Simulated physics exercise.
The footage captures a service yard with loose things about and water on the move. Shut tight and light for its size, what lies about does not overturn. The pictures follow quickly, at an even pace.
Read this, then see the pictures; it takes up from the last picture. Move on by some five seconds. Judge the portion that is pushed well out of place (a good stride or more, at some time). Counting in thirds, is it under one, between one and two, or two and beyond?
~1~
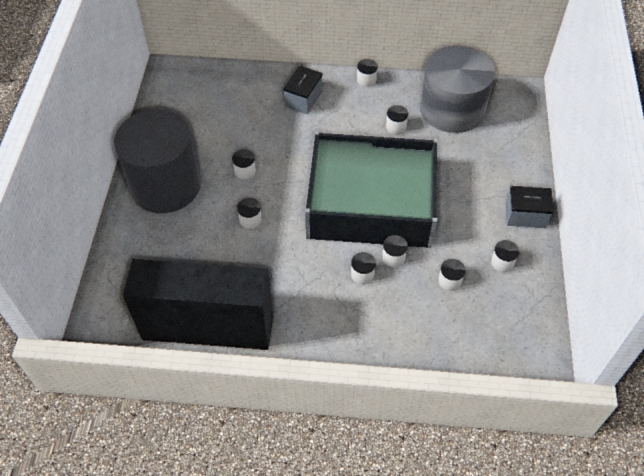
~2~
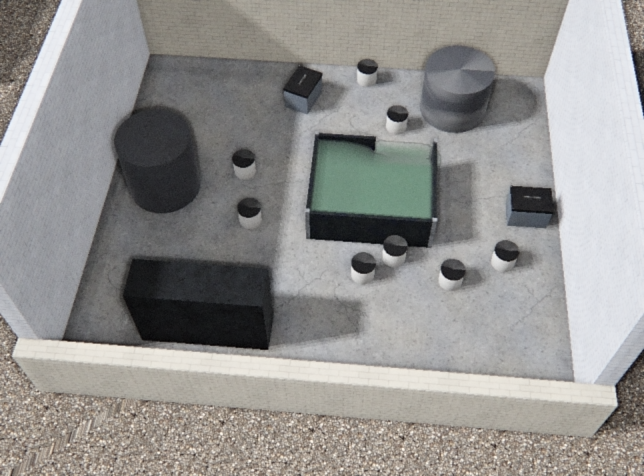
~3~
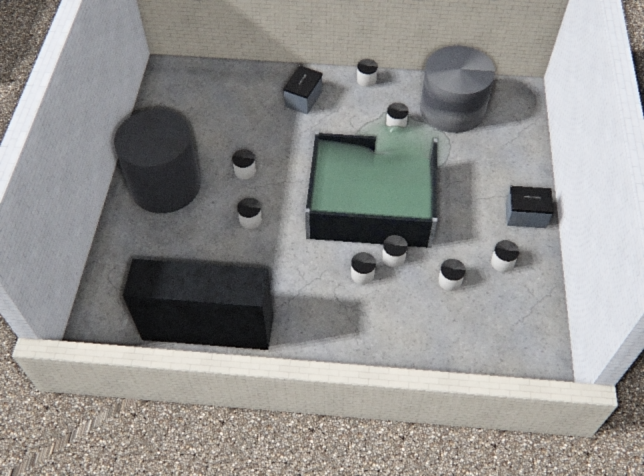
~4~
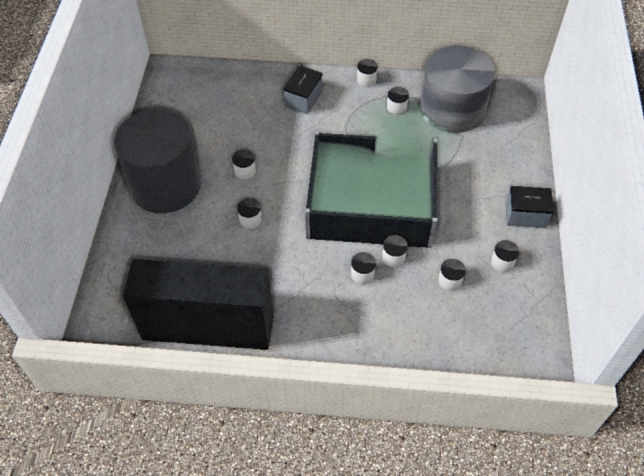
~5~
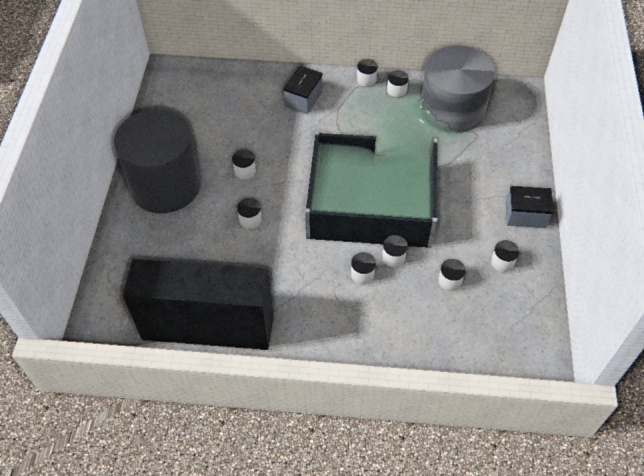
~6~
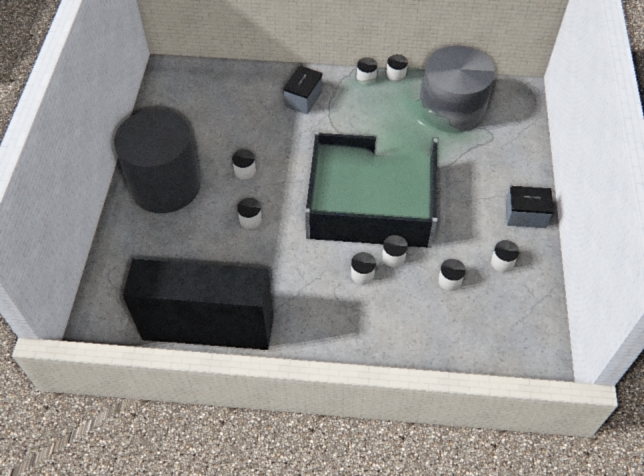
In thirds: Between one and two.
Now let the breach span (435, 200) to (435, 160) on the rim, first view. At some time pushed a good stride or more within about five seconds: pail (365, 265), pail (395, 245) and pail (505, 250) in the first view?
Working through them in order, the first not displaced that far, the second not displaced that far and the last gets shoved clear.
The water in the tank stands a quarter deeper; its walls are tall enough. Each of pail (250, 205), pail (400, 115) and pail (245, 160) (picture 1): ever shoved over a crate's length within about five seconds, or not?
In the order you named them: Stayed within the threshold, went past the threshold, stayed within the threshold.
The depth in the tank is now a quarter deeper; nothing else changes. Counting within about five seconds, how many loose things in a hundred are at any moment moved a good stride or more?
Around 40 in a hundred.
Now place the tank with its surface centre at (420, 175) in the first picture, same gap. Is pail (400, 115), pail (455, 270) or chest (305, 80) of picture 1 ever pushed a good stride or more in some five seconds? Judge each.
The first: Travelled far enough; the second: Did not travel far; the third: Travelled far enough.
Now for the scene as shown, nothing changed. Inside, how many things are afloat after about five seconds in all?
By my count, 1.
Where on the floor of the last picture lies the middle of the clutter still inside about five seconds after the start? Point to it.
Mean position: About (329, 213).
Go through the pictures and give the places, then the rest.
A pail at (398, 113), on the bottom; a pail at (368, 66) rests on the ground; 0 of 10 have shifted, in the first frame.
A pail at (398, 113), on the bottom; a pail at (368, 66), on the bottom; 0 of 10 have shifted, in the second frame.
A pail at (398, 110), on the bottom, close to its start; a pail at (368, 66), on the bottom; 1 of 10 have shifted, in the third frame.
A pail at (398, 94) rests on the ground, a stride from its start; a pail at (368, 66) rests on the ground; 1 of 10 have shifted, in the fourth frame.
A pail at (398, 77) rests on the ground, a stride from its start; a pail at (368, 66) rests on the ground; 1 of 10 have shifted, in the fifth frame.
A pail at (398, 61) rests on the ground, a stride from its start; a pail at (367, 64), on the bottom, close to its start; 1 of 10 have shifted, in the sixth frame.
A moment on, 1 of 10 are well off their spots; 2 afloat.
Next, 2 of 10 are well off their spots; 1 afloat.
Later, 4 of 10 are well off their spots; 0 afloat.
In the end, 4 of 10 are well off their spots, and 4 have been at some point; 1 afloat.
